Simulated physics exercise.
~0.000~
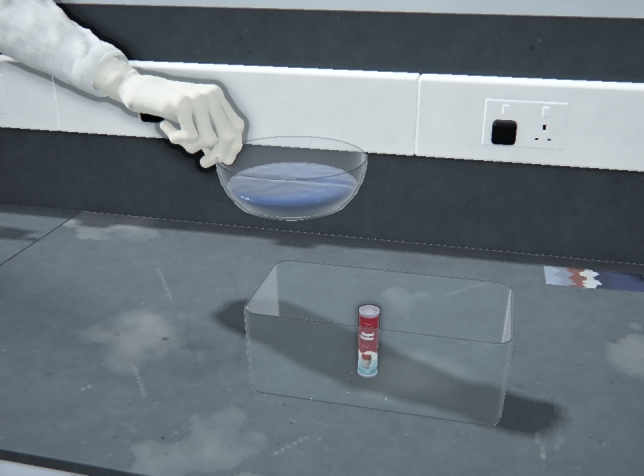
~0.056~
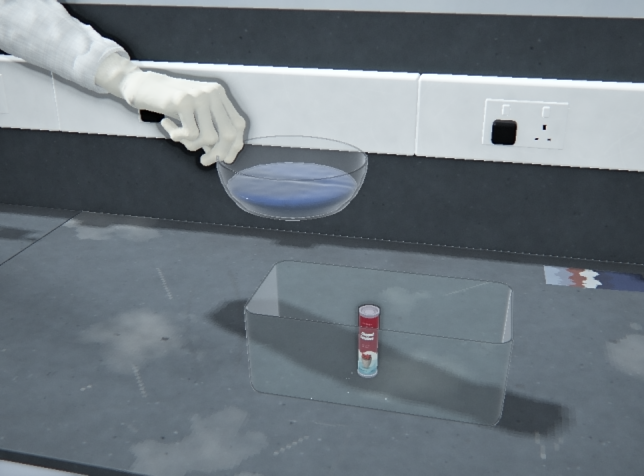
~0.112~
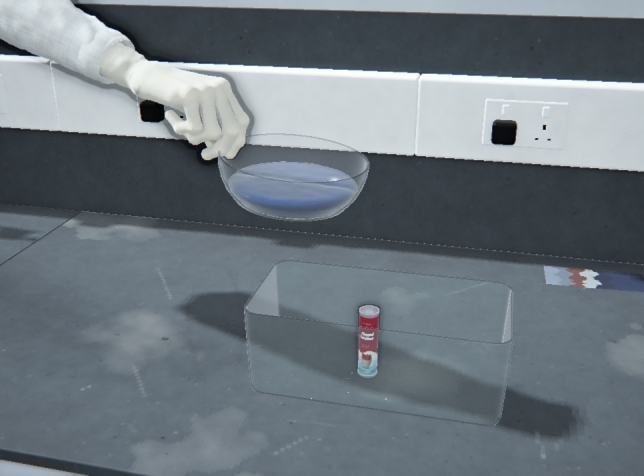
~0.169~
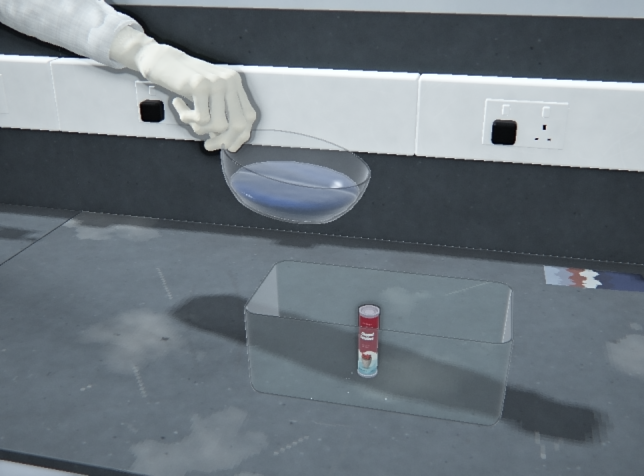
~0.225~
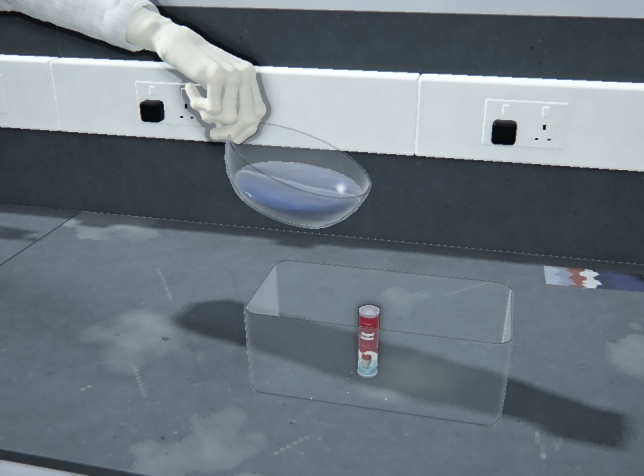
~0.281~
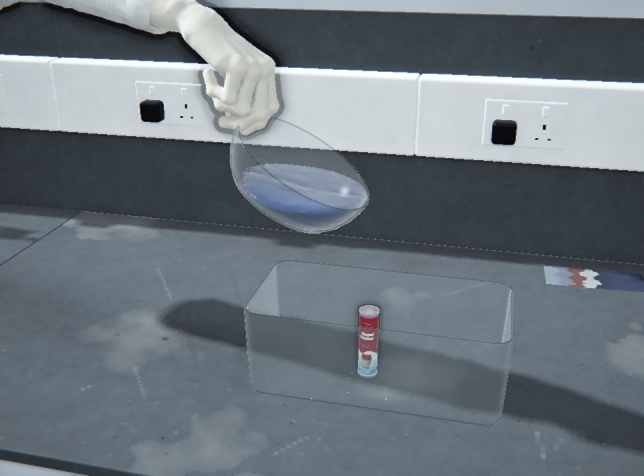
A pale, white-sleeved hand at the upper left tilts a clear round bowl of bluish water, slowly and then faster, lowering its right side while the water stays level inside. Below it on a stained grey worktop stands a clear long basin with a small red-and-white tin inside, near white wall trunking with black-switched sockets. The view looks slightly down from the front and stays still.
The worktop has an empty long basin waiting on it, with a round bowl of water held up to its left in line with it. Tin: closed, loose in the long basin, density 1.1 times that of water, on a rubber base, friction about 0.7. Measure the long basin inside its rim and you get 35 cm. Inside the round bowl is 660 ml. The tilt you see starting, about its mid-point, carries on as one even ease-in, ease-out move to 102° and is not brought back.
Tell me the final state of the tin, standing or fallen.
The tin ends standing.
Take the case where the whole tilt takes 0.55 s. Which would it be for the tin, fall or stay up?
So the tin will hold steady.
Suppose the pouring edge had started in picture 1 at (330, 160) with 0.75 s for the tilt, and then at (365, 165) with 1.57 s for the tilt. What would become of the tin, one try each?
In the first try it comes down; in the second it remains standing.
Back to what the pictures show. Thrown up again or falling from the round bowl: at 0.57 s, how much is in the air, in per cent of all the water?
Roughly 40 percent.
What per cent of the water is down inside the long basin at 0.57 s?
Estimate - around 48 in a hundred parts.
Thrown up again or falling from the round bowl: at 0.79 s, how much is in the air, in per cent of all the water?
In-air share: About 4 %.
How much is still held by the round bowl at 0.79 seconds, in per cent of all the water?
Roughly 1 per cent.
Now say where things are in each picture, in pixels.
In the first picture, it leans 0°; its right rim is at (365, 163); the water meets the walls at (232, 176) and (358, 185); the long basin's rim runs from (261, 285) to (512, 313); the tin's top is at (369, 313).
In the second picture, it leans 1°; its right rim is at (366, 165); the water meets the walls at (233, 175) and (357, 186).
In the third picture, it leans 6°; its right rim is at (367, 170); the water meets the walls at (233, 173) and (358, 189).
In the fourth picture, it leans 12°; its right rim is at (368, 179); the water meets the walls at (236, 170) and (359, 192).
In the fifth picture, it leans 21°; its right rim is at (368, 191); the water meets the walls at (239, 169) and (363, 195).
In the sixth picture, it leans 31°; its right rim is at (366, 204); the water meets the walls at (246, 170) and (368, 197).
After 0.57 s the tilt is 88° and 12 per cent is still to pour; the tin stands where it began.
After 0.79 s the tilt is 102° and 1 per cent is still to pour; the tin stands where it began.
After 1.01 s the tilt is 102° and 0 per cent is still to pour; the tin stands where it began.
After 1.25 s the tilt is 102° and 0 per cent is still to pour; the tin stands where it began.
In the end the tin stands where it began.
